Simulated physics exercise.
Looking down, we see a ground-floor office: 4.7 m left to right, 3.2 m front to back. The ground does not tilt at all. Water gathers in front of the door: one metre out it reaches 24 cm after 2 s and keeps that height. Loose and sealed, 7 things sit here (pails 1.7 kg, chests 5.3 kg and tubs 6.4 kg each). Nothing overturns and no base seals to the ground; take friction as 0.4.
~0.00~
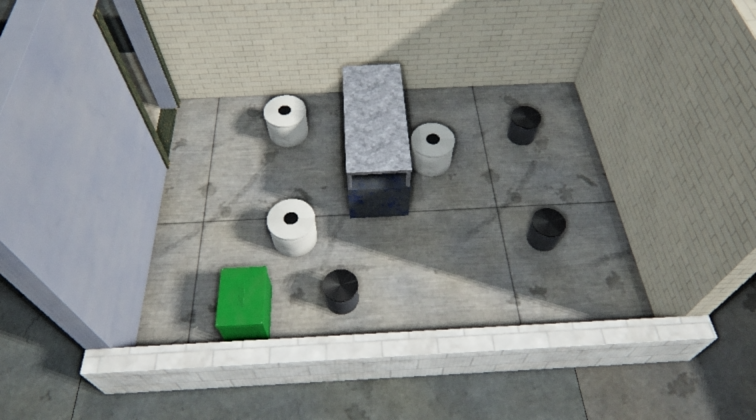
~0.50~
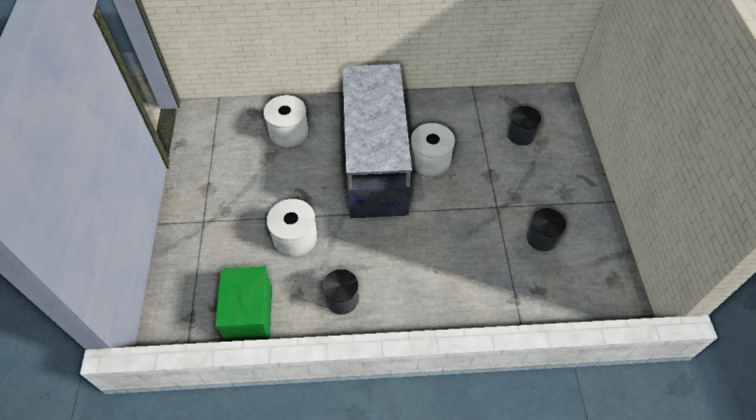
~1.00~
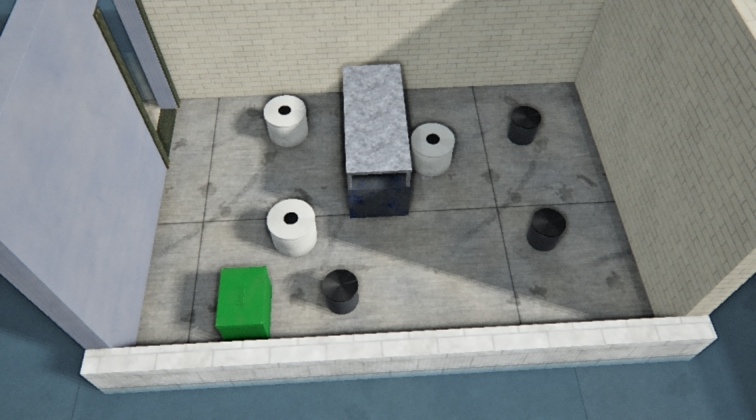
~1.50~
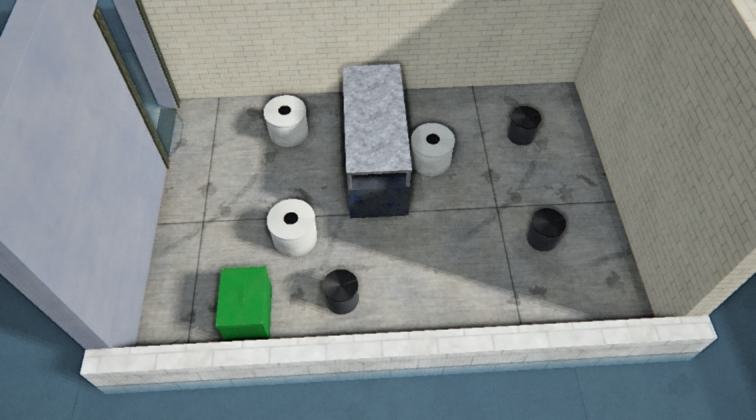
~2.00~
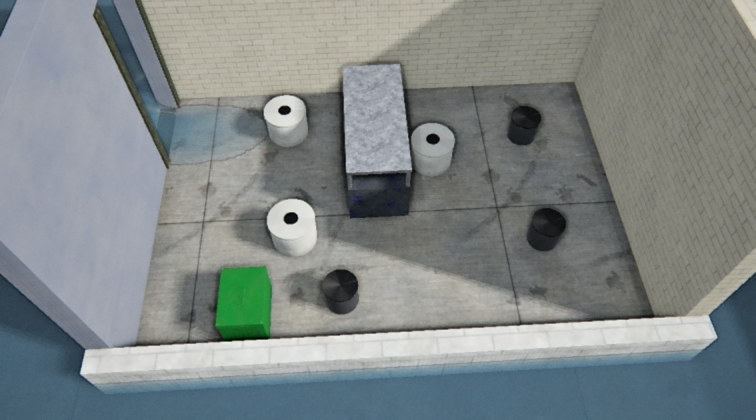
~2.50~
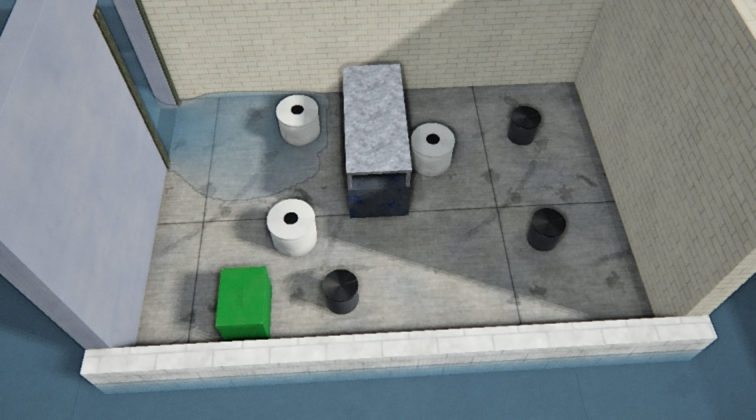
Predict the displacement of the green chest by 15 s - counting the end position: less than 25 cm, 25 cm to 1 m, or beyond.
It's set to drift part of a metre.
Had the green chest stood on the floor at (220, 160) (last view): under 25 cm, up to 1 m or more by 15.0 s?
Outcome - it ends up well away.
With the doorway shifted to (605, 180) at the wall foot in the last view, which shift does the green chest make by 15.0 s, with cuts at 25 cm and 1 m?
In that case the green chest goes a long way.
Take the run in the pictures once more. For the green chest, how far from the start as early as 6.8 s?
Close to 80 cm.
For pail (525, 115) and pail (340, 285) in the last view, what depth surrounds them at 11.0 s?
Depth approx. 11 cm / 7 cm.
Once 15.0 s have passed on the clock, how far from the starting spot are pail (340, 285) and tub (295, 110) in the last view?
In turn: 200 cm, 200 cm.
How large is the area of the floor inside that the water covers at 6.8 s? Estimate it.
I'd put it close to 13 m2.
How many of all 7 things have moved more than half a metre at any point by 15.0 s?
All told, that gives 7.
After 3.5 s the green chest is near (241, 295), 0.0 m from its start, aground; 1 afloat.
After 6.8 s the green chest is near (152, 304), 0.7 m from its start, afloat; 5 afloat.
After 11.0 s the green chest is near (291, 117), 2.0 m from its start, afloat; 7 afloat.
After 15.0 s the green chest is near (223, 235), 0.6 m from its start, afloat; 7 afloat.
